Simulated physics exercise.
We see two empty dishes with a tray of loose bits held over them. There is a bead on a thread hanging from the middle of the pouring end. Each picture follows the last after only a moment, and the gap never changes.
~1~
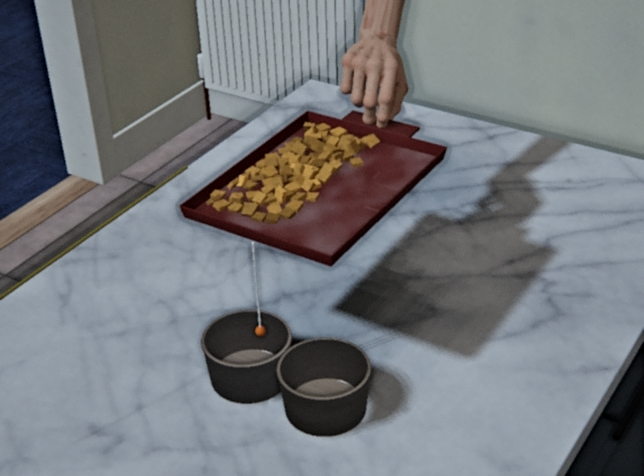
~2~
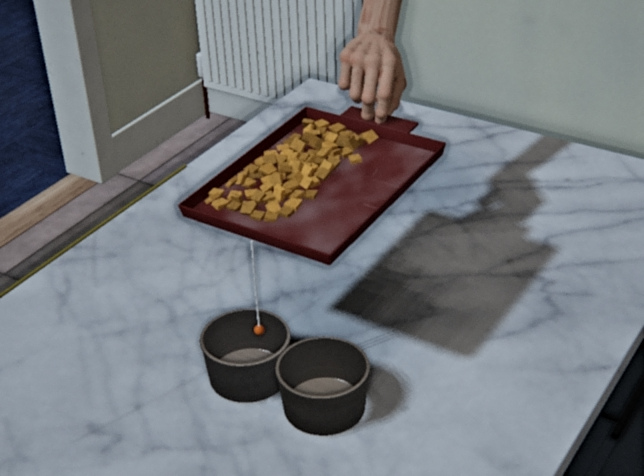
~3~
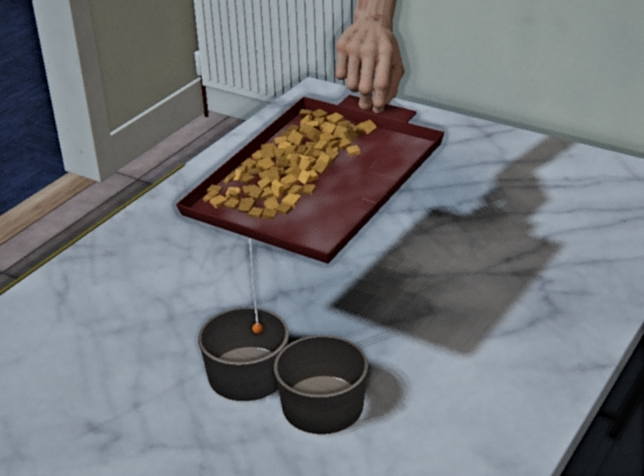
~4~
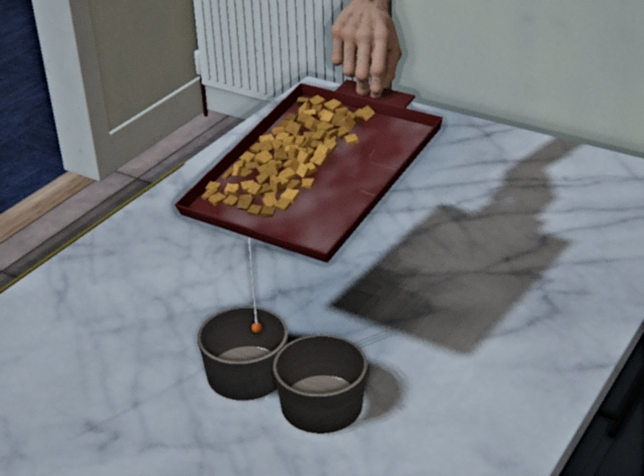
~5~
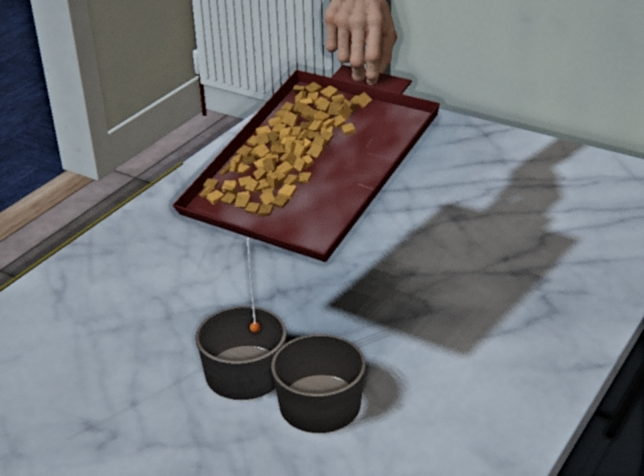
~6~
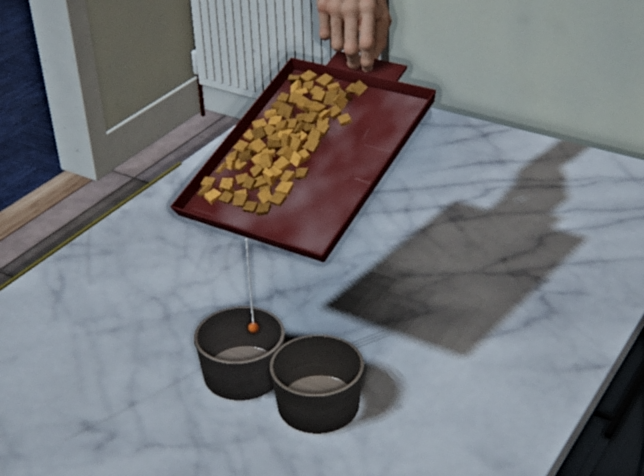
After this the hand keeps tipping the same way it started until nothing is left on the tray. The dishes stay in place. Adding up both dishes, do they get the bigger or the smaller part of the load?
Most of the load will miss the dishes.
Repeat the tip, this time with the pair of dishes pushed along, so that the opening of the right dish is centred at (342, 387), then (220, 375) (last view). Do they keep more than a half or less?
Earlier try a minority share, later try a majority share.
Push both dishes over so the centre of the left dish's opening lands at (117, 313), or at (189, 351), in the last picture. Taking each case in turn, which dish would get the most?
Try 1: The dish to the right; try 2: The dish to the left.
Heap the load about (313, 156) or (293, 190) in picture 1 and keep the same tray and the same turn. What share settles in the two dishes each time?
Near 20 per cent and near 20 per cent.
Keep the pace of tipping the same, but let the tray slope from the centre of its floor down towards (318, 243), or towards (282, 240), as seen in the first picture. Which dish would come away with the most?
The first place favours the right of the two, the second the right of the two.
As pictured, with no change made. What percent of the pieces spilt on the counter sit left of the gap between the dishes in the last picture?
Roughly 90 percent.
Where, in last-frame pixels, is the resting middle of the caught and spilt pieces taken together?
Once it all stops, the middle lies near (196, 404).
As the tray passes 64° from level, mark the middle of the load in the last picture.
Check around (219, 203) in the last picture.
Just after the last frame, tray tipped steeply; almost all on the tray; about a tenth in the air.
A moment on, tray tipped past a quarter turn; roughly half on the tray; about a tenth in the left dish; roughly a third outside both; about a tenth in the air.
Further on, tray tipped past a quarter turn; roughly a quarter in the left dish; the larger part outside both.
When it is over, tray tipped past a quarter turn; not one in the right dish; roughly a quarter in the left dish; the larger part outside both.
